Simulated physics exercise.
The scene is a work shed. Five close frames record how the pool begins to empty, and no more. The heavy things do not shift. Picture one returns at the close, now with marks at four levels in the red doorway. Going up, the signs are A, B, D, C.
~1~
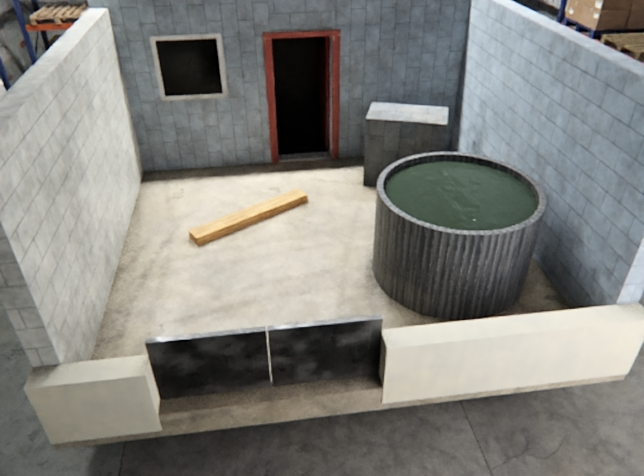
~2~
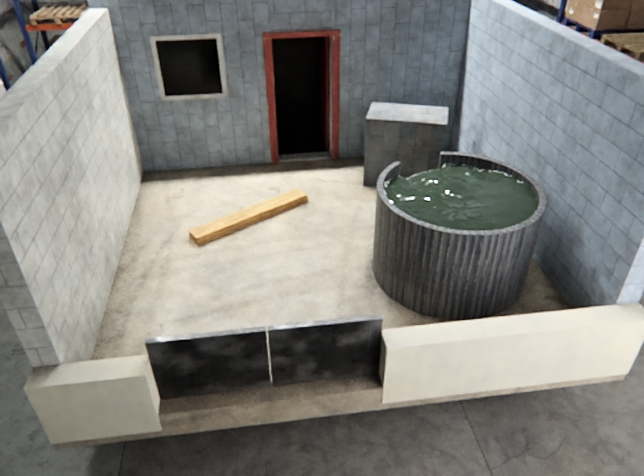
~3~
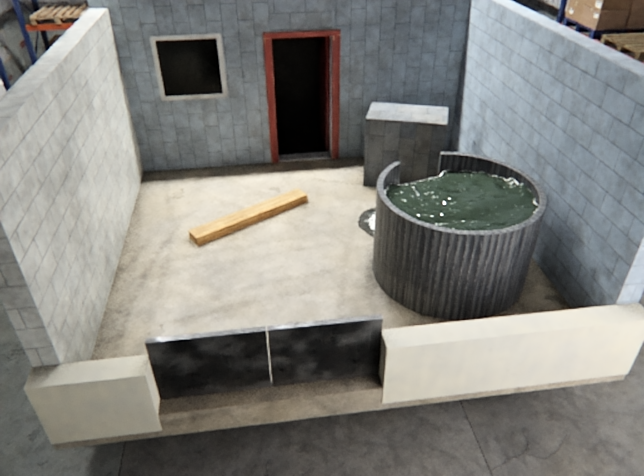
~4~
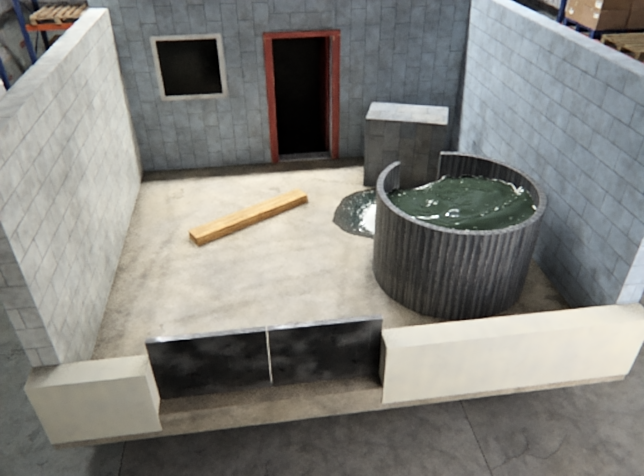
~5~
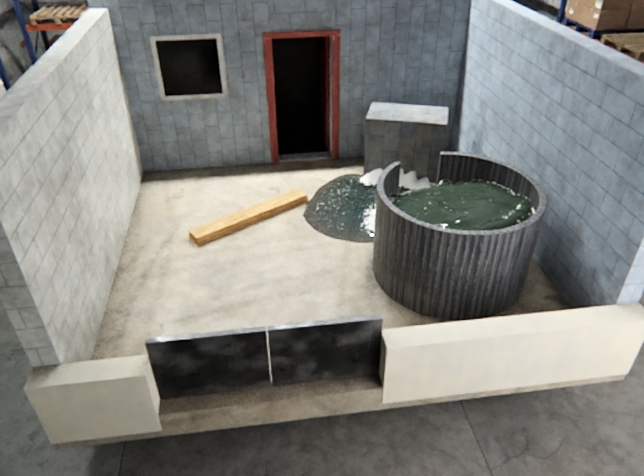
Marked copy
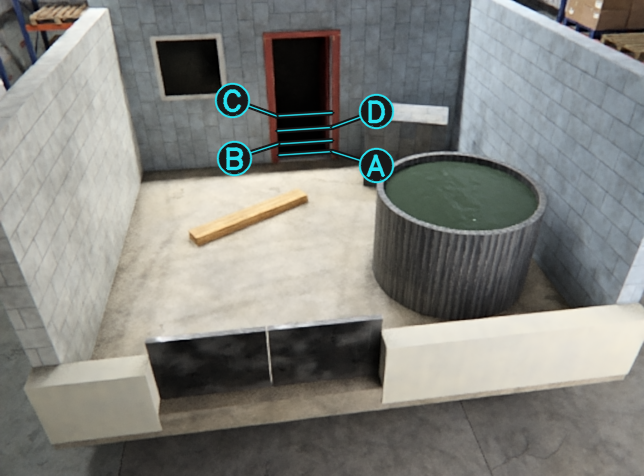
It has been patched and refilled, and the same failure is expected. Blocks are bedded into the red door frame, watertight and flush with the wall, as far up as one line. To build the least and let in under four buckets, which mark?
B.
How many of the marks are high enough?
Three.
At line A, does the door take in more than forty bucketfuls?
No.
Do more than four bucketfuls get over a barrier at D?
No.
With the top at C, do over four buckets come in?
No, not at all.
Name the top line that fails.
A it is.
On the marked copy, A at (305, 153); B at (305, 142); C at (304, 114); D at (304, 129); from the bottom up A, B, D, C.
With A, about 14 bucketfuls get in.
With B, a splash gets over, under a bucket.
With C, nothing gets over.
With D, nothing gets over.
